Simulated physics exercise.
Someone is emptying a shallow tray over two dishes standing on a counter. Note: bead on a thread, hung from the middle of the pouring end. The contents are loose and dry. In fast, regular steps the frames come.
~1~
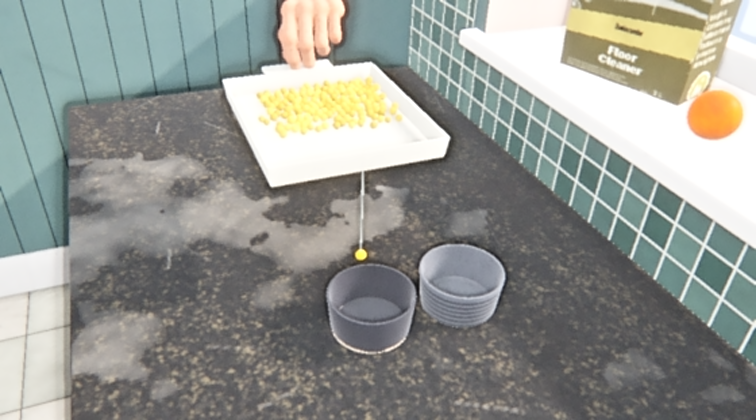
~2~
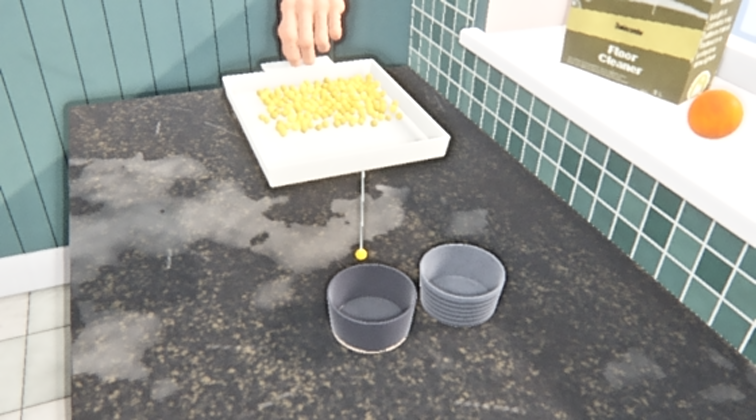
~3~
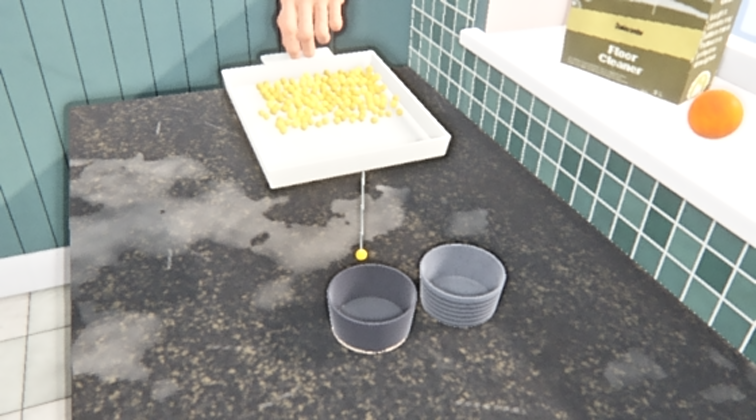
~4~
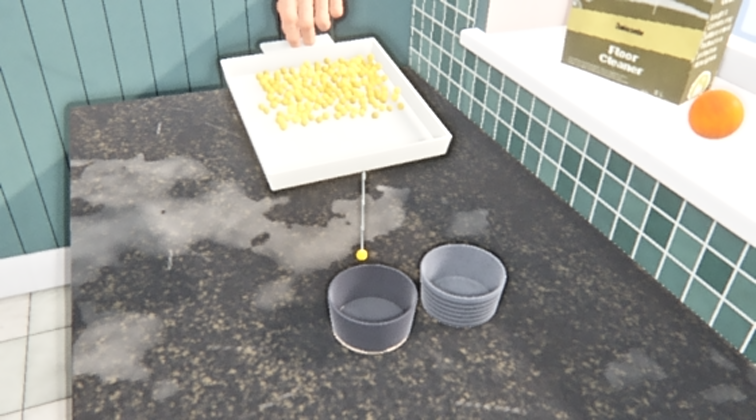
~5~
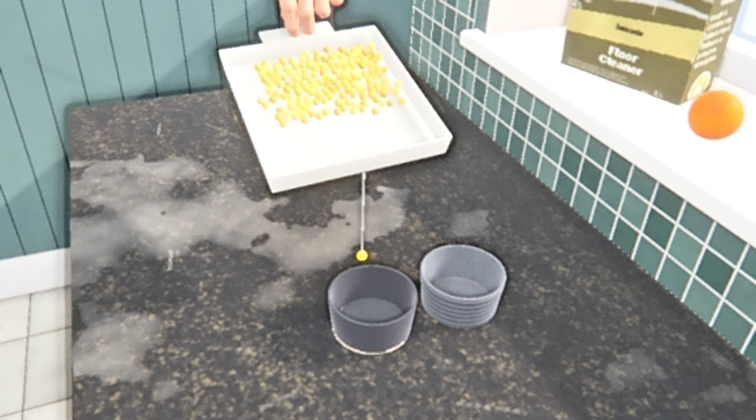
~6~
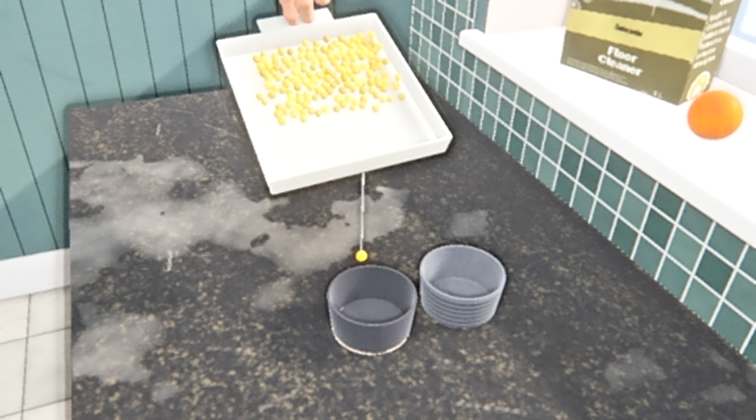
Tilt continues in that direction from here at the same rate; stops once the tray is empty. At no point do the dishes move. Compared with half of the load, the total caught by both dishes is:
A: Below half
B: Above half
Below half.
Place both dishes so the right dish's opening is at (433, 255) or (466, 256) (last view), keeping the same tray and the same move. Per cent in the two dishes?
30% for the first placement, 20% for the second.
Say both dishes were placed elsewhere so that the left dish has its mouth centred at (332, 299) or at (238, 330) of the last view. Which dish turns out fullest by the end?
At place one the left of the pair; at place two the right of the pair.
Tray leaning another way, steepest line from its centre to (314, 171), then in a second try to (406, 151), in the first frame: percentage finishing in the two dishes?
In order, 10 in a hundred and 30 in a hundred.
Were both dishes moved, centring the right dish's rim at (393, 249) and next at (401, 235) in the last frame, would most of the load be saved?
In the first position a minority, in the second a minority.
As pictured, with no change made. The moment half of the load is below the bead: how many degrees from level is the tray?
Roughly 115 degrees at that moment.
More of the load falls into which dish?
The left-positioned one, it's fuller.
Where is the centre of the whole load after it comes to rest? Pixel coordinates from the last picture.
Near (327, 338).
Shortly afterwards, tray tipped steeply; all but a few on the tray; only a few in the air.
Next, tray tipped right over; the bulk on the tray; only a few in the left dish; a little outside both; a little in the air.
Some moments later, tray tipped past a quarter turn; near a third in the left dish; near two thirds outside both.
In the end, tray tipped past a quarter turn; near a third in the left dish; none at all in the right dish; near two thirds outside both.
